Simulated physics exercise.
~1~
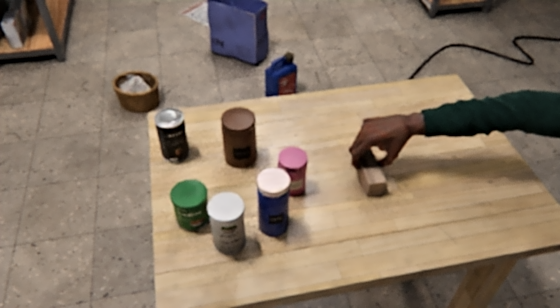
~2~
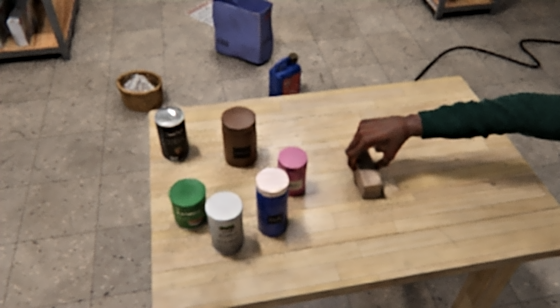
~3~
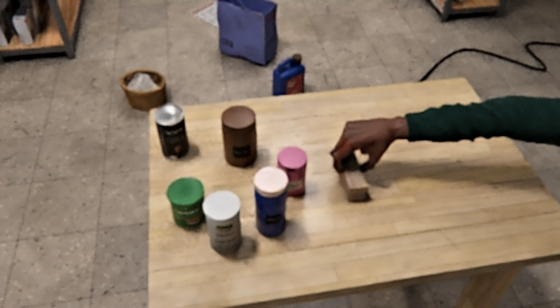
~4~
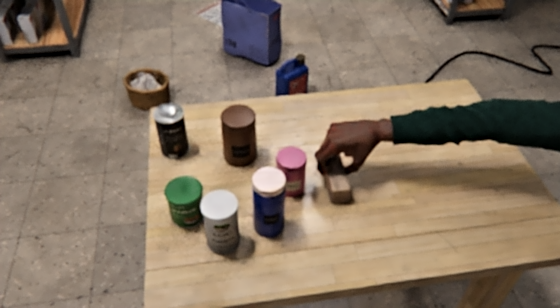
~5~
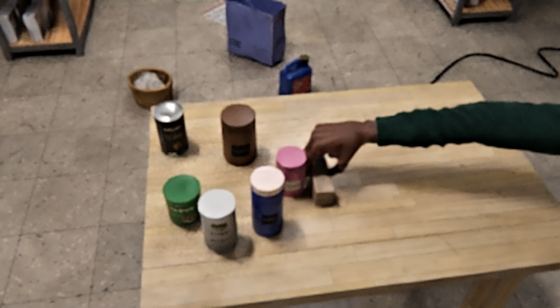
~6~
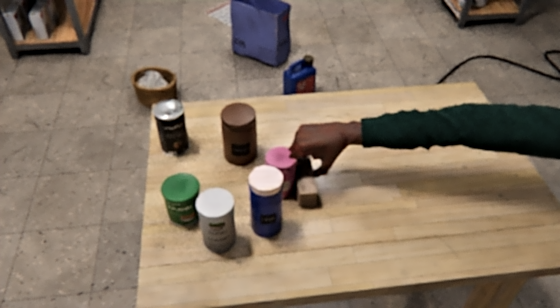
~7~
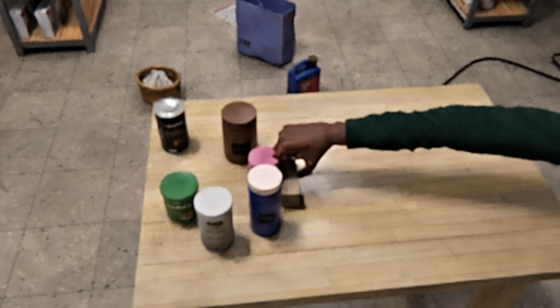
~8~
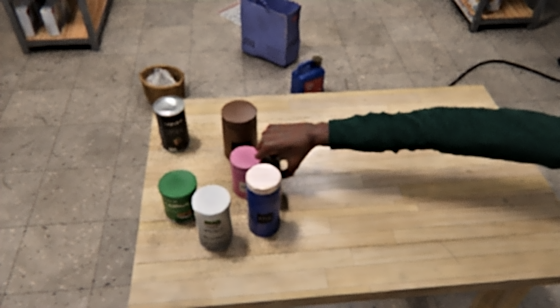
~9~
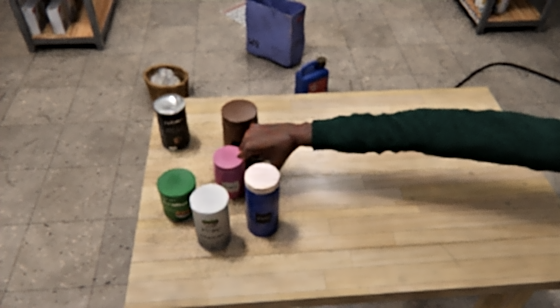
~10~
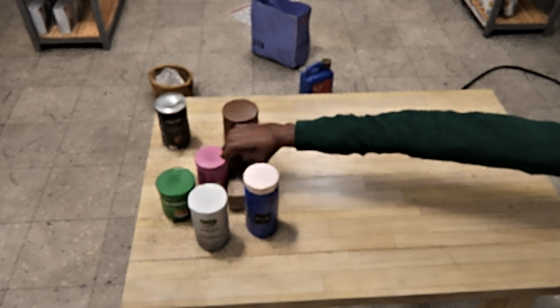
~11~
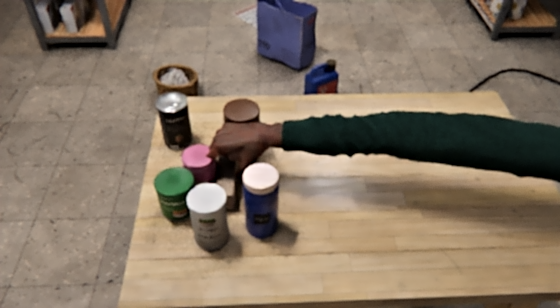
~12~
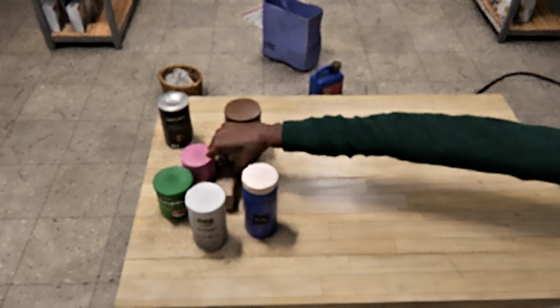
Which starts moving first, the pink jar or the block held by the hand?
The block held by the hand starts moving first. The pink jar stays still until the block has slid left and reached it.
